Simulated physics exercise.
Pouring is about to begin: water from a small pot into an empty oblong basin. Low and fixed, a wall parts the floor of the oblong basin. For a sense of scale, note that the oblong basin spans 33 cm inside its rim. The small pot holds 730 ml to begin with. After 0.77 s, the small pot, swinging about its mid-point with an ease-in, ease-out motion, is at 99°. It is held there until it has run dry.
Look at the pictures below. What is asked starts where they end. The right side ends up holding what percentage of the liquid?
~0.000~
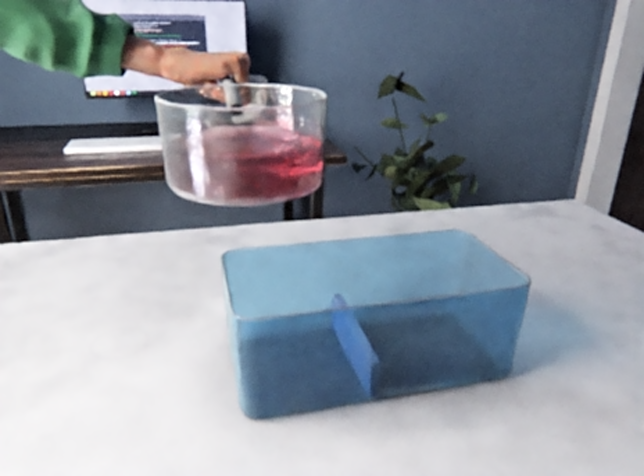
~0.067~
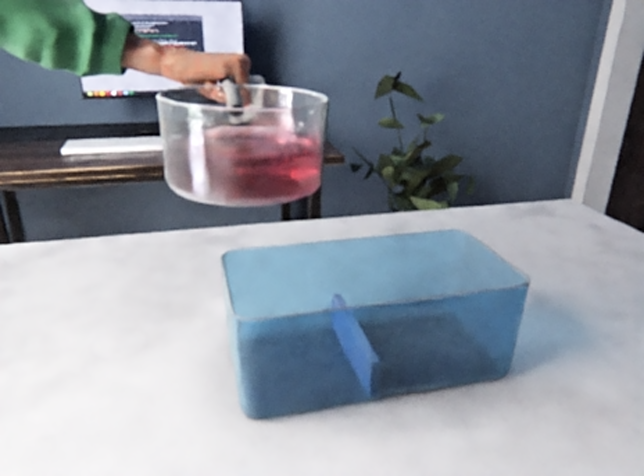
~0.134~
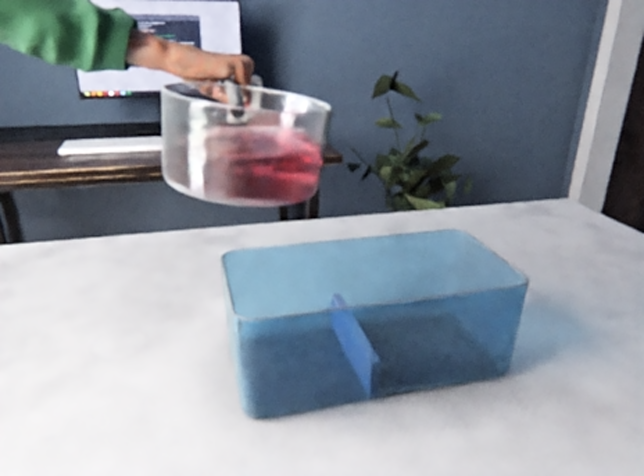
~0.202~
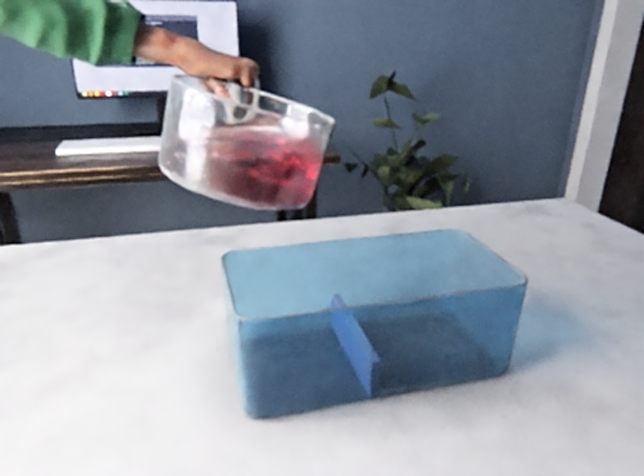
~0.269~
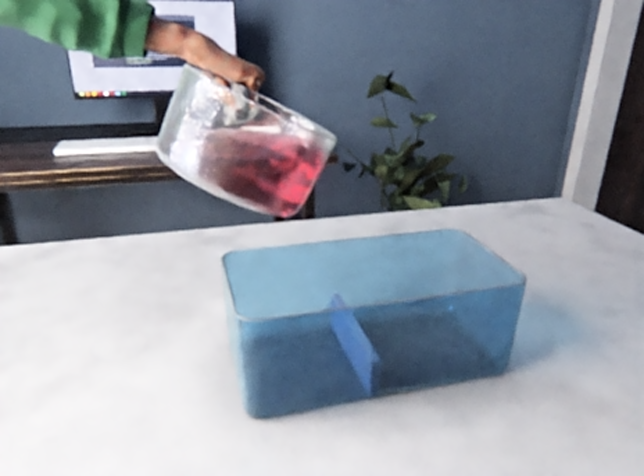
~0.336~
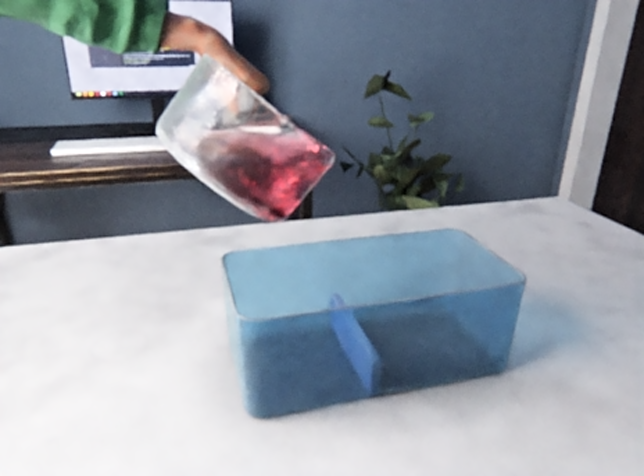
About 55 in every hundred parts.
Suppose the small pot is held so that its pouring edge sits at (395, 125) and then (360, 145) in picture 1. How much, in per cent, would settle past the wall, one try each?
In order, 95 and 90 per cent.
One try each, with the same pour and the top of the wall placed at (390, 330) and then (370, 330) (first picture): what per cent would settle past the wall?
Some 10 in a hundred, then some 25 in a hundred.
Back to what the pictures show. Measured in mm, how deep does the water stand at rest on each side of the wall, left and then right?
Left roughly 14 mm; right roughly 16 mm.
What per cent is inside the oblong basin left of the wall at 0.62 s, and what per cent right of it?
Around 2 on the left and around 20 on the right.
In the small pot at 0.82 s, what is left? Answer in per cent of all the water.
Roughly 14 per cent.
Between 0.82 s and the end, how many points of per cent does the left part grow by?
Change: Approx. 22 %.
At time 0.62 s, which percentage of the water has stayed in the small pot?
I reckon about 40 in a hundred is still held.
After 0.62 s the tilt is 90° and 40 per cent is still to pour, 2 is left of the wall and 19 right of it.
After 0.82 s the tilt is 99° and 14 per cent is still to pour, 22 is left of the wall and 53 right of it.
After 1.04 s the tilt is 99° and 3 per cent is still to pour, 37 is left of the wall and 55 right of it.
After 1.27 s the tilt is 99° and 1 per cent is still to pour, 43 is left of the wall and 55 right of it.
In the end 44 per cent lies left of the wall, 55 right of it and 1 outside.
